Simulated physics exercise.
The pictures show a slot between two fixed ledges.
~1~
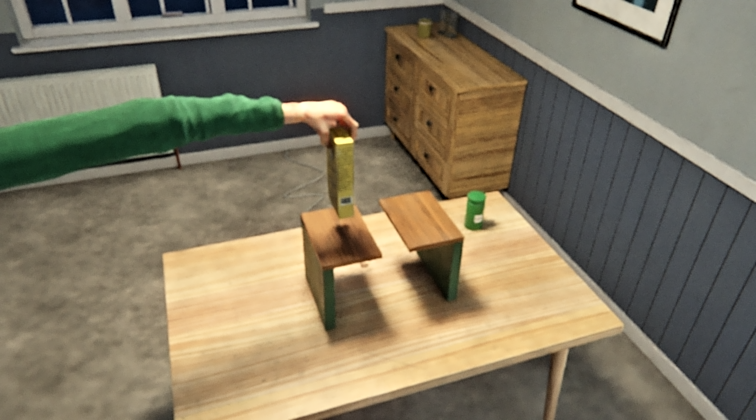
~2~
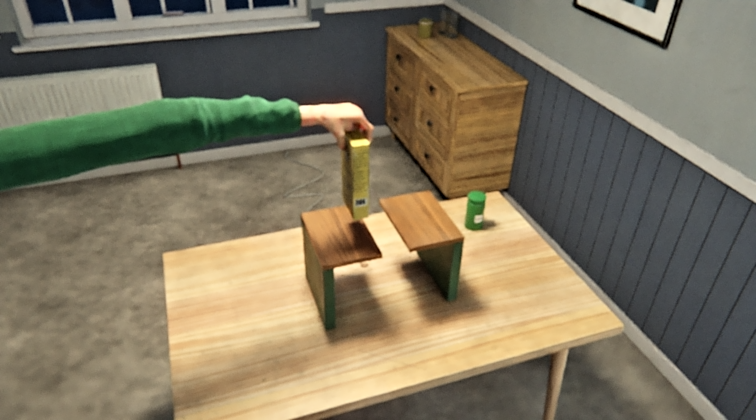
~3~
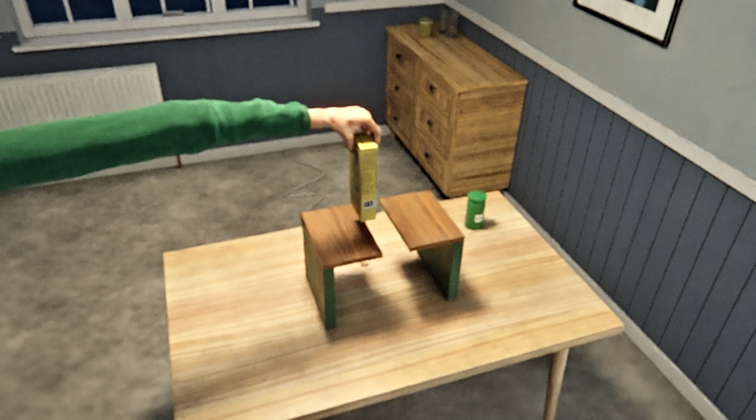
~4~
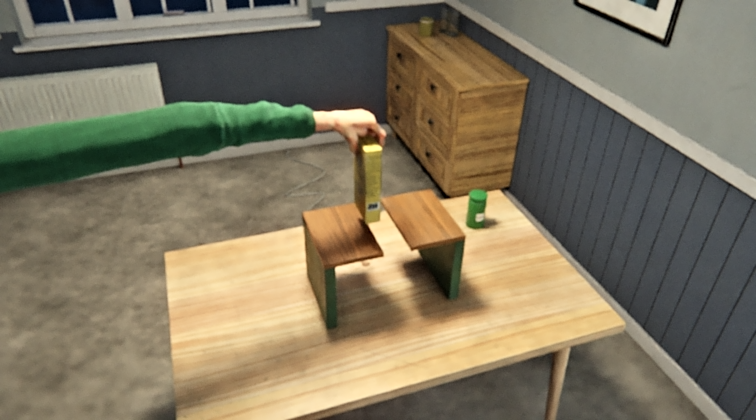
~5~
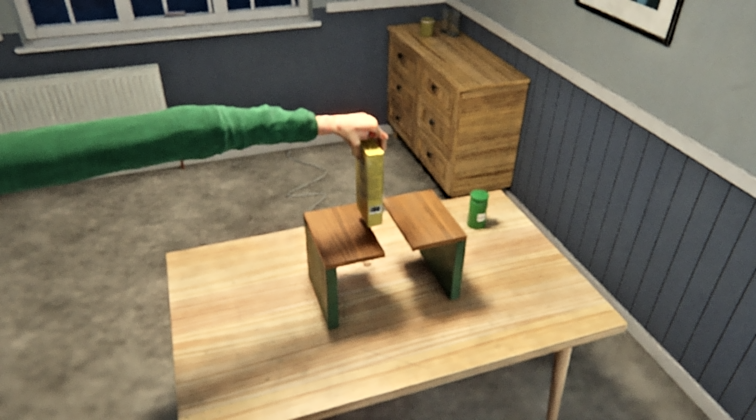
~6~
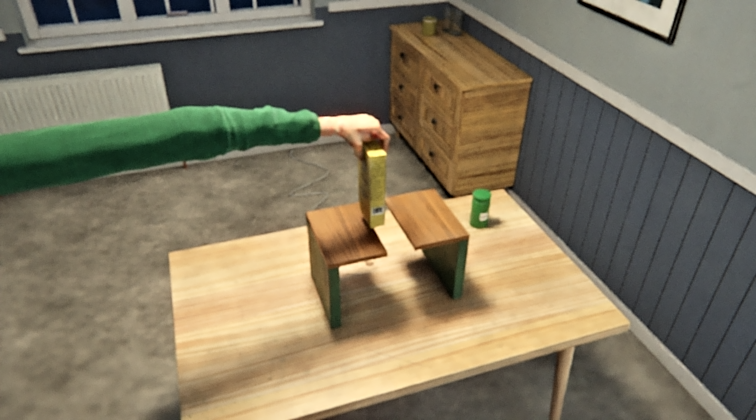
A green-sleeved arm reaches in from the left, holding a tall yellow packet upright above a pale wooden table in a grey-walled room, seen from above. Two brown-topped stands with green edges sit on the table with a gap between them, a green jar behind to the right, and a wooden chest of drawers beyond. The hand moves the packet a little rightward, slows and holds it over the gap, while the view shifts very slightly.
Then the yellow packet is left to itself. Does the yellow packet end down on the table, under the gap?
Outcome: The packet stays on top.
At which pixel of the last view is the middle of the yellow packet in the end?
At about (372, 193).
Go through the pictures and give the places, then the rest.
In the first frame, on its way; yellow packet (340, 172); green jar (475, 211).
In the second frame, on its way; yellow packet (355, 174); green jar (475, 211).
In the third frame, on its way; yellow packet (363, 176); green jar (475, 210).
In the fourth frame, on its way; yellow packet (367, 178); green jar (477, 209).
In the fifth frame, held still over the gap; yellow packet (369, 182); green jar (478, 210).
In the sixth frame, held still over the gap; yellow packet (372, 183); green jar (480, 209).
Then, 0.20 s later than the last frame, yellow packet moved a little near (372, 193).
Then, 0.50 s later than the last frame, yellow packet resting near (372, 193).
When it is over, both as before. End places, in pixels of the last picture, yellow packet near (372, 193). The packet is caught.
